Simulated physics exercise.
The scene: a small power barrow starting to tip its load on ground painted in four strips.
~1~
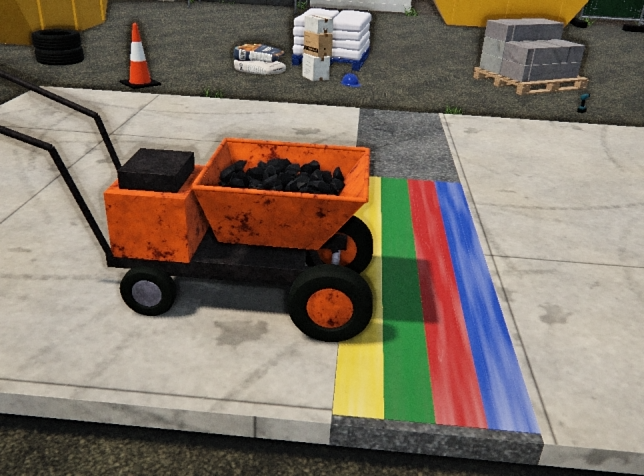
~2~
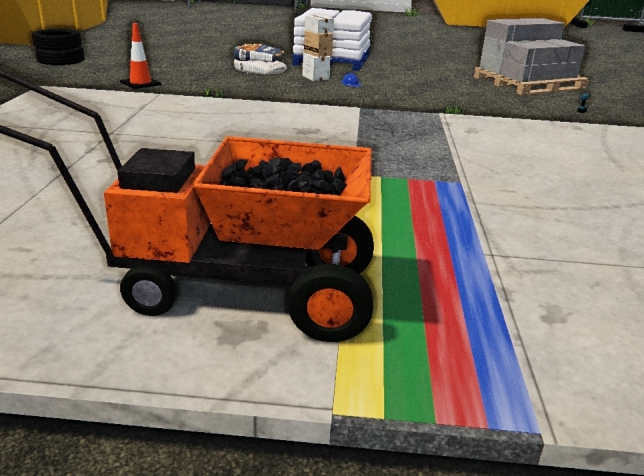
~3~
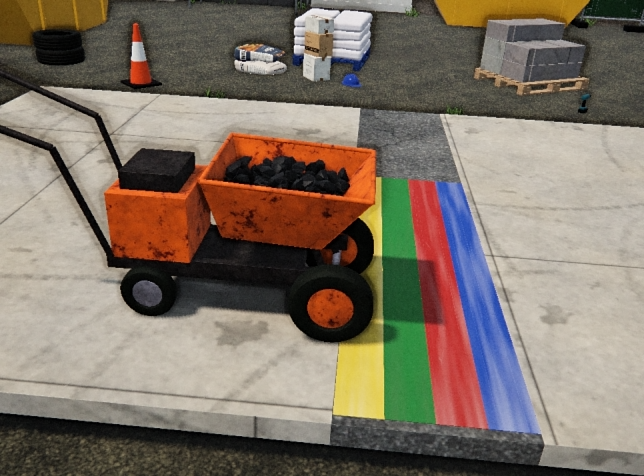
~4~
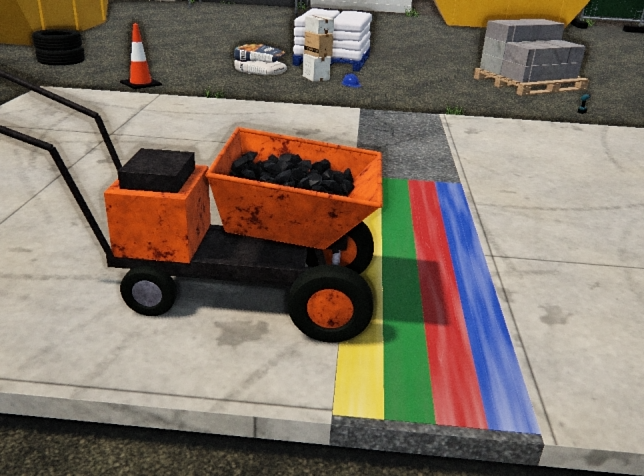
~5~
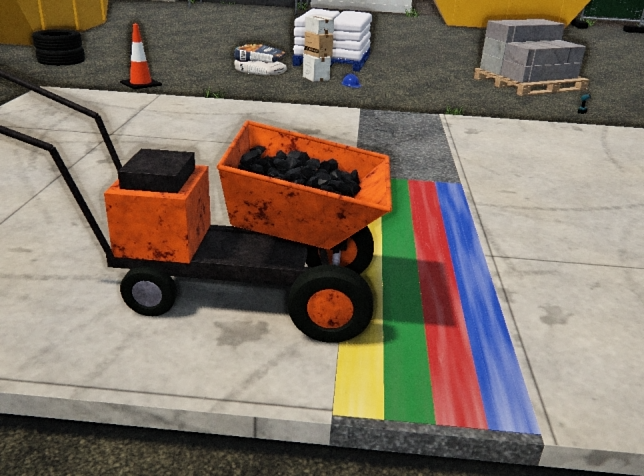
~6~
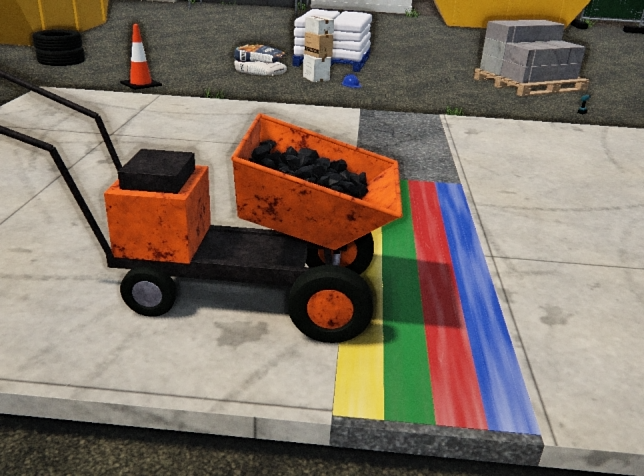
The video shows an orange power barrow with black lumps in its skip, standing beside yellow, green, red and blue strips on paving. The skip gradually rises at its left end and tilts toward the right while the wheels stay still.
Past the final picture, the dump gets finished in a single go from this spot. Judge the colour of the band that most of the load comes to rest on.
Most of it rests on the blue band.
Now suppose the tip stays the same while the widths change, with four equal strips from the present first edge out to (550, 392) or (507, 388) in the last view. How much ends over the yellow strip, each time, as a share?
I'd say some 0 % for the first and some 0 % for the second.
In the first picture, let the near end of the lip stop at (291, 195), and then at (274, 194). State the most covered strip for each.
On the first try it comes out as that green strip, and on the second as the green one.
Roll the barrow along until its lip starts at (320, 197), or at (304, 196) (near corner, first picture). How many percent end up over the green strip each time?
You'd see close to 20 per cent the first time and close to 30 per cent the next.
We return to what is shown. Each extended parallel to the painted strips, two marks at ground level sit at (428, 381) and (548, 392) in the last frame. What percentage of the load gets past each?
Respectively 100 and 20 percent.
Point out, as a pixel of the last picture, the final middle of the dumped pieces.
About (487, 316).
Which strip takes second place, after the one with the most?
The red one.
Shortly afterwards, skip tipped steeply; the whole lot in the skip.
Next, skip tipped right over; the bulk in the skip; a little over the red strip; near a quarter over the blue strip.
Some moments later, skip tipped right over; a little in the skip; near a quarter over the red strip; near a third over the blue strip; near a quarter off the paint.
In the end, skip tipped right over; only a few in the skip; none at all over the yellow strip; only a few over the green strip; near a quarter over the red strip; near a third over the blue strip; near a third off the paint.
